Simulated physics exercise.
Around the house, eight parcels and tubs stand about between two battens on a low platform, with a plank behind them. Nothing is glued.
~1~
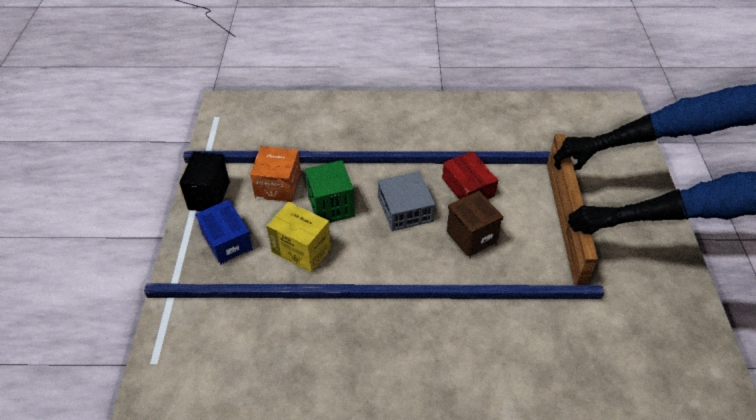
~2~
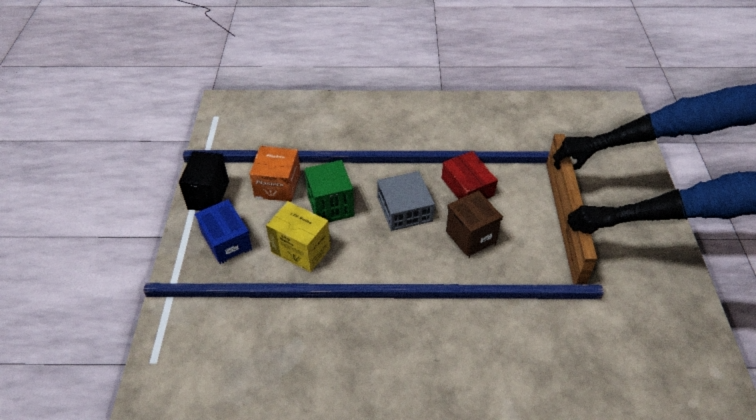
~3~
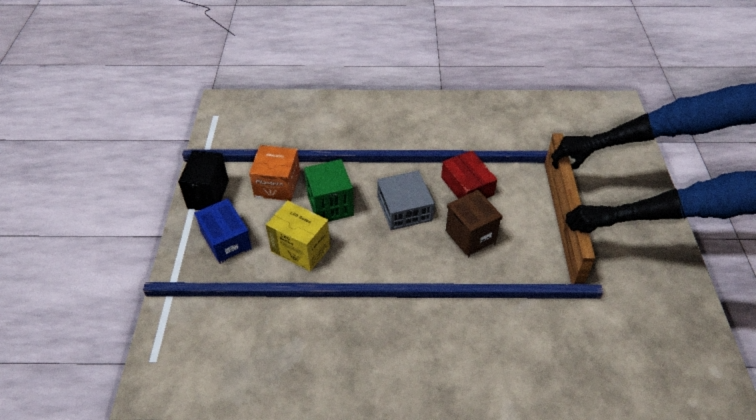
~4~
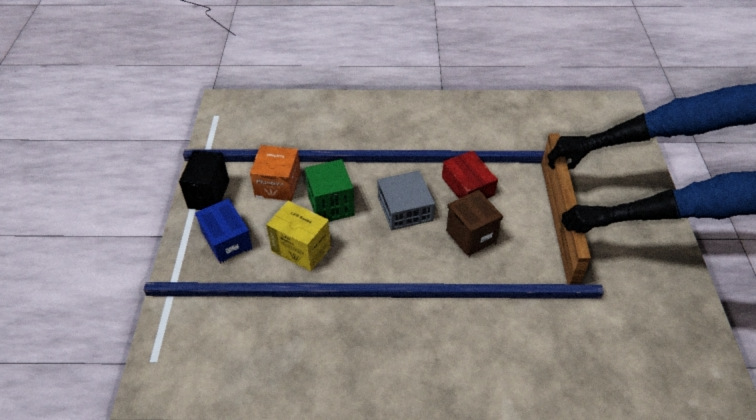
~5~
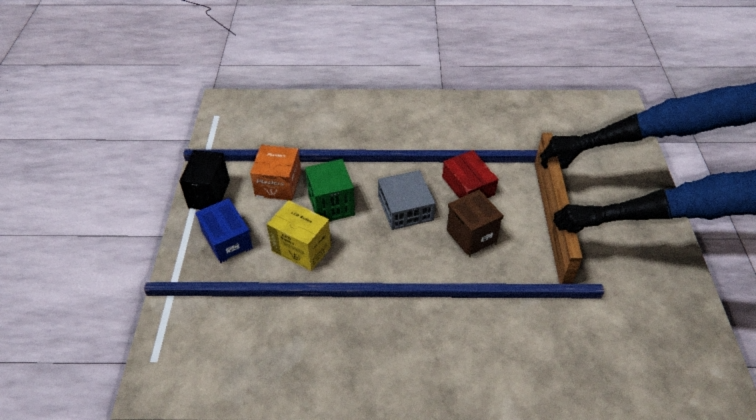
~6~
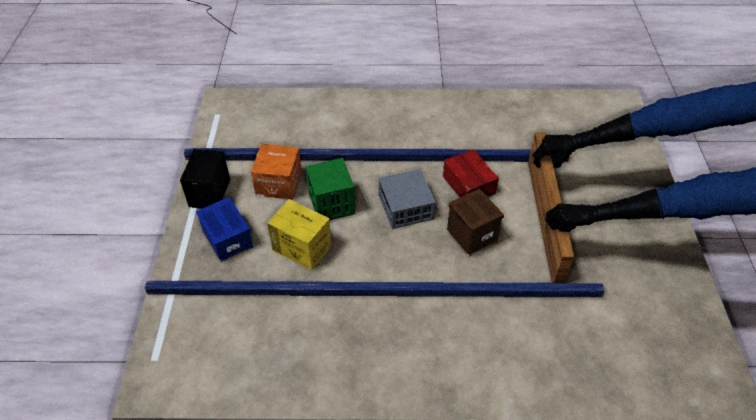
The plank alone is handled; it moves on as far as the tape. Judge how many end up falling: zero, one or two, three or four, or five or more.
You'd find the ones that came down come in at more than four here.
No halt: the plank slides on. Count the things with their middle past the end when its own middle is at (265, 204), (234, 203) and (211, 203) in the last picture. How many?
Counts by place: 2 / 4 / 6.
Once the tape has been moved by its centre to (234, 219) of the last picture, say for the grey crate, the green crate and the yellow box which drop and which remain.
Check: The grey crate remains in place; the green crate takes the fall; the yellow box remains in place.
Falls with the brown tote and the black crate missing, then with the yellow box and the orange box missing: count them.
First try 5, second try 4.
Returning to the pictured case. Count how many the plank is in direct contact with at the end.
That makes 2.
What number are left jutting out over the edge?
I'd put it at 2.
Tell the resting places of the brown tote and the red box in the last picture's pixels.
Brown tote at about (165, 219), red box at about (183, 168).
Early on, none off yet; black crate at rest near (206, 180); blue tote at rest near (225, 229); orange box at rest near (277, 172).
A while later, none off yet; black crate at rest near (206, 180); blue tote moving near (222, 231); orange box travelled a little near (260, 169).
Further along, none off yet; black crate leaning a little near (152, 194); blue tote leaning a little near (138, 247); orange box travelled well along near (184, 168).
Finally, the number that fall off is five or more; lost, grey crate, green crate, yellow box, orange box, blue tote and black crate.
